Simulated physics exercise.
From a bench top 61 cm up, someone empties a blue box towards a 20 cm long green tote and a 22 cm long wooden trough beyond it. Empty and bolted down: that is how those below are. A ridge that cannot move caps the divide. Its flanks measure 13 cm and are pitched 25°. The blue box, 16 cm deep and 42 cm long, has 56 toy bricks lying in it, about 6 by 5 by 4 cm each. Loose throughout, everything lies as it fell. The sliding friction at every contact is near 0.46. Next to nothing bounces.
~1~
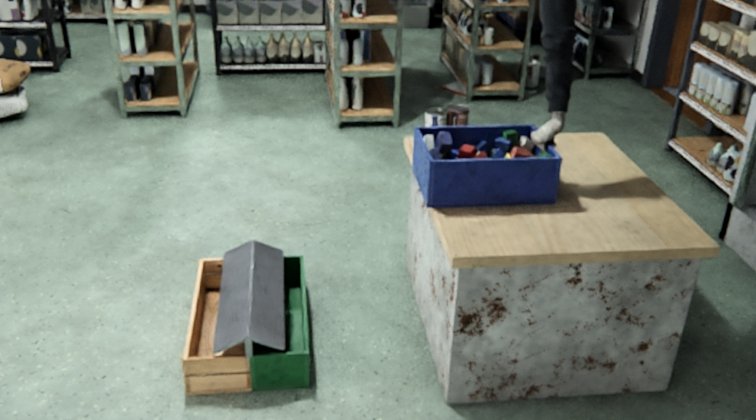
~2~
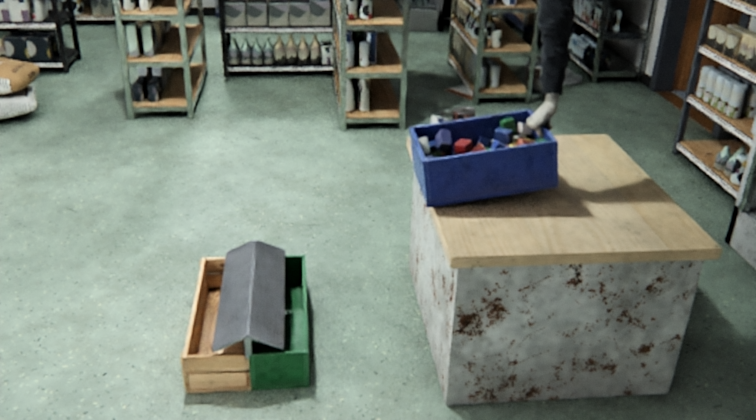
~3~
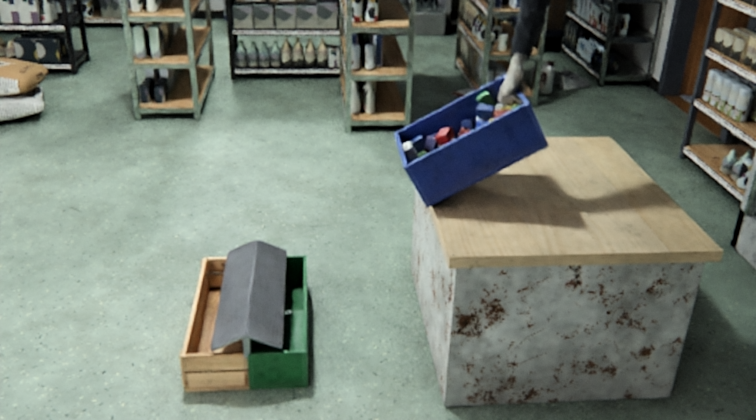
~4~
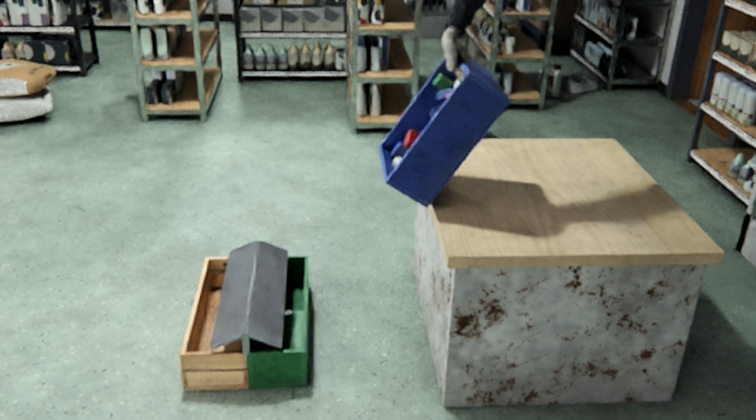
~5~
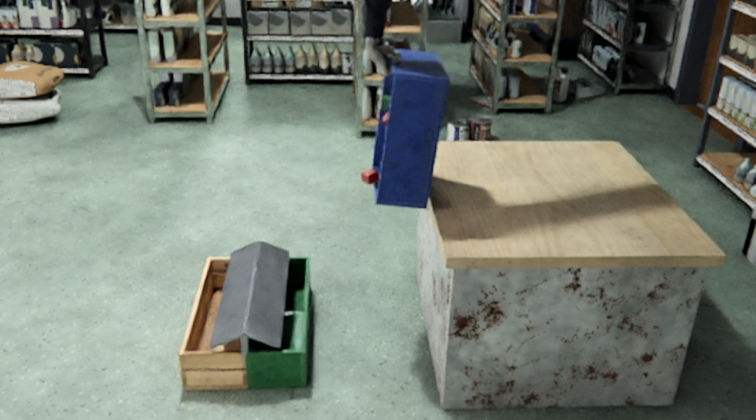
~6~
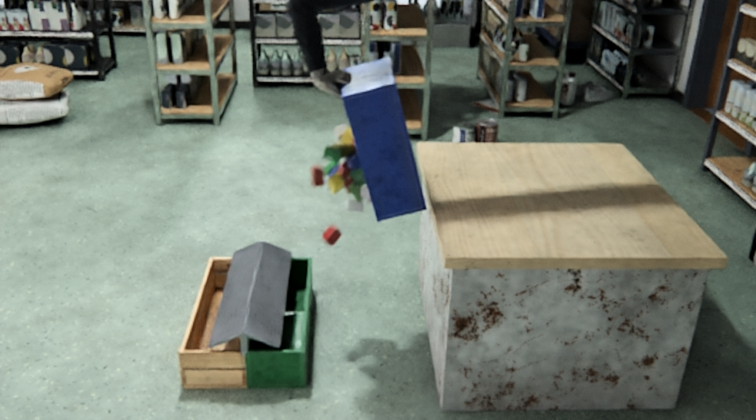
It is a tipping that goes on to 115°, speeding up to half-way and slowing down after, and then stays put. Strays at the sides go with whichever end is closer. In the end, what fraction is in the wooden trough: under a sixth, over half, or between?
In the wooden trough at the finish: Beneath one sixth of the load.
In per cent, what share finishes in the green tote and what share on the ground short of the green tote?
Result: Near 30 % and near 60 %.
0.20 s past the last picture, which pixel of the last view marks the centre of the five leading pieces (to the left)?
Centre: Approx. (247, 288) px.
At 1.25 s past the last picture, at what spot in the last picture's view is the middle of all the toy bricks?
Somewhere near (325, 328) in pixels.
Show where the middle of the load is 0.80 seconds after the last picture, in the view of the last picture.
Near pixel (330, 328).
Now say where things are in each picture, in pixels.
In the first frame (we follow the rim corner now nearest the camera), blue box at (434, 161); wooden trough at (187, 358); tilt 0°; nothing out yet.
Blue box at (426, 160); tilt 8°, in the second frame.
Blue box at (407, 165); tilt 29°, in the third frame.
Blue box at (387, 179); tilt 56°, in the fourth frame.
Blue box at (376, 200); tilt 84°, in the fifth frame.
Blue box at (376, 217); wooden trough at (184, 351); tilt 106°; 19 out, the lowest brick at (332, 236), in the sixth frame.
Then, 0.20 s after the last picture, tilt 115°; 19 still in the blue box, 8 in the green tote, 1 on the ground short of the green tote and 28 in the air.
Then, 0.45 s after the last picture, tilt 115°; 10 still in the blue box, 17 in the green tote, 2 in the wooden trough, 11 on the ground short of the green tote, 1 on the ground beyond the wooden trough and 15 in the air.
Then, 0.80 s after the last picture, tilt 115°; 4 still in the blue box, 17 in the green tote, 2 in the wooden trough, 29 on the ground short of the green tote, 2 on the ground beyond the wooden trough and 2 in the air.
Final count (1.25 s after the last picture), 17 in the green tote, 2 in the wooden trough, 35 on the ground short of the green tote and 2 on the ground beyond the wooden trough. Asked share, 2 of 56, 4 per cent.
